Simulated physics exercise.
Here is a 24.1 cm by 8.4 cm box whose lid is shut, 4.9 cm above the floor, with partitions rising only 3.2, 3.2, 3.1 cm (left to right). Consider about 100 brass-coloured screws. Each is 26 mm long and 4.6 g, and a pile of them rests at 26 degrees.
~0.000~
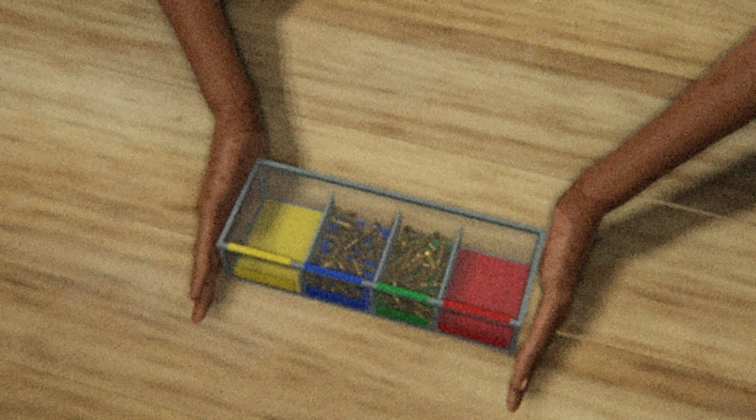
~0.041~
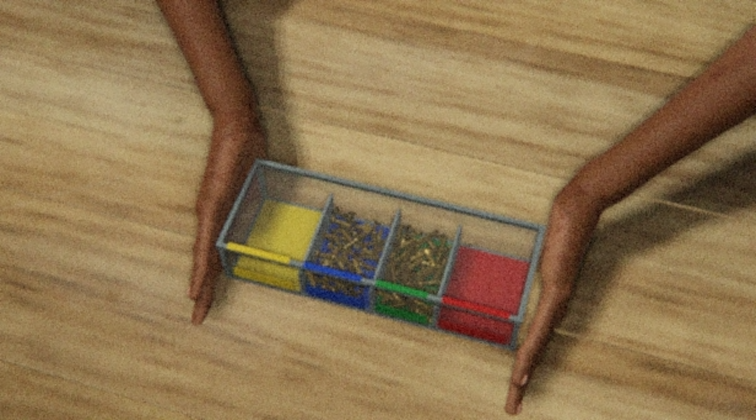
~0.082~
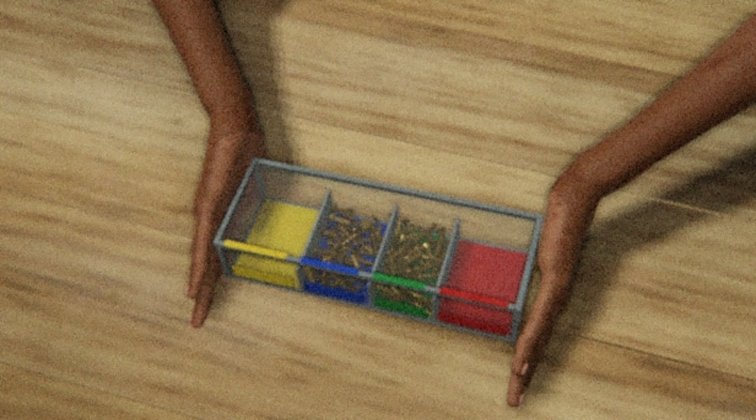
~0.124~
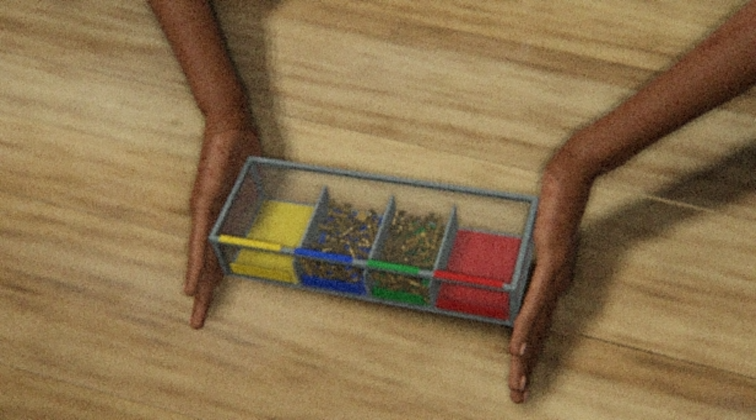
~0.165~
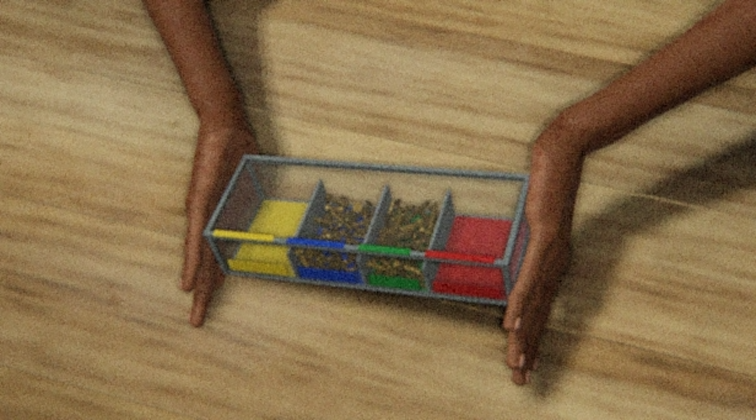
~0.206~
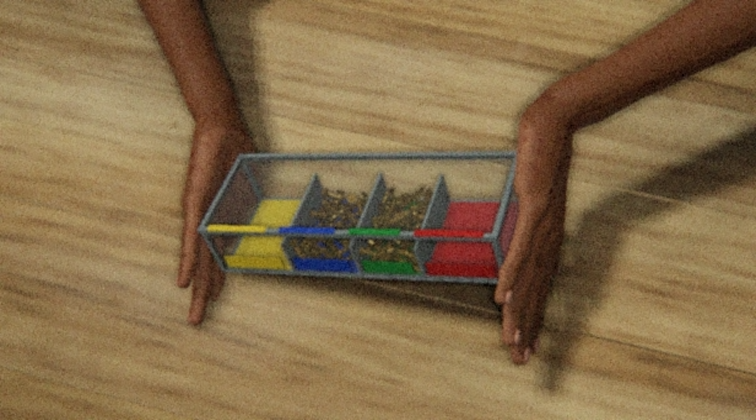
On a pale wooden surface seen from above at an angle, the camera stays still. Two hands hold the ends of a clear, lidded box with four compartments, yellow, blue, green and red from left to right, with small brass-coloured screws piled in the blue and green ones. The hands keep the box level briefly, then tilt it increasingly, its right end rising and shifting slightly left.
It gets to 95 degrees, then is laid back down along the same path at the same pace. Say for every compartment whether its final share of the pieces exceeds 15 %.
In the end red: Misses the mark. Blue: Passes the mark. Green: Passes the mark. Yellow: Passes the mark.
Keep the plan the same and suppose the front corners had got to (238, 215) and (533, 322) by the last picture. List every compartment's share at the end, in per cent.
The compartments end with red 30 per cent, blue 30 per cent, green 35 per cent and yellow 0 per cent.
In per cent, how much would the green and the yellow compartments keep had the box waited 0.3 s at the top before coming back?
Green 30, yellow 25.
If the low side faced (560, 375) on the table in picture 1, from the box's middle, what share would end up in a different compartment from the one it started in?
My guess is roughly 35 percent.
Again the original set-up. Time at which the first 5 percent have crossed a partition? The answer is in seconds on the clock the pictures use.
Note: T close to 0.80 s.
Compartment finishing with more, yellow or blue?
More ends up in the blue one.
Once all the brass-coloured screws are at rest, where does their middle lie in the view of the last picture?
Roughly pixel (348, 241).
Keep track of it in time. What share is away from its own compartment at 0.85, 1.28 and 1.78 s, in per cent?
Estimates: 15 / 35 / 35.
After 0.85 s, tilt 94 degrees; blue 50 %, green 45 %, yellow 5 %.
Then, at 1.28 s, tilt 40 degrees; blue 45 %, green 30 %, yellow 25 %.
After 1.78 s, tilt 0 degrees; blue 45 %, green 30 %, yellow 25 %.
By 2.4 s all is still; red 0 %, blue 45 %, green 30 %, yellow 25 %.
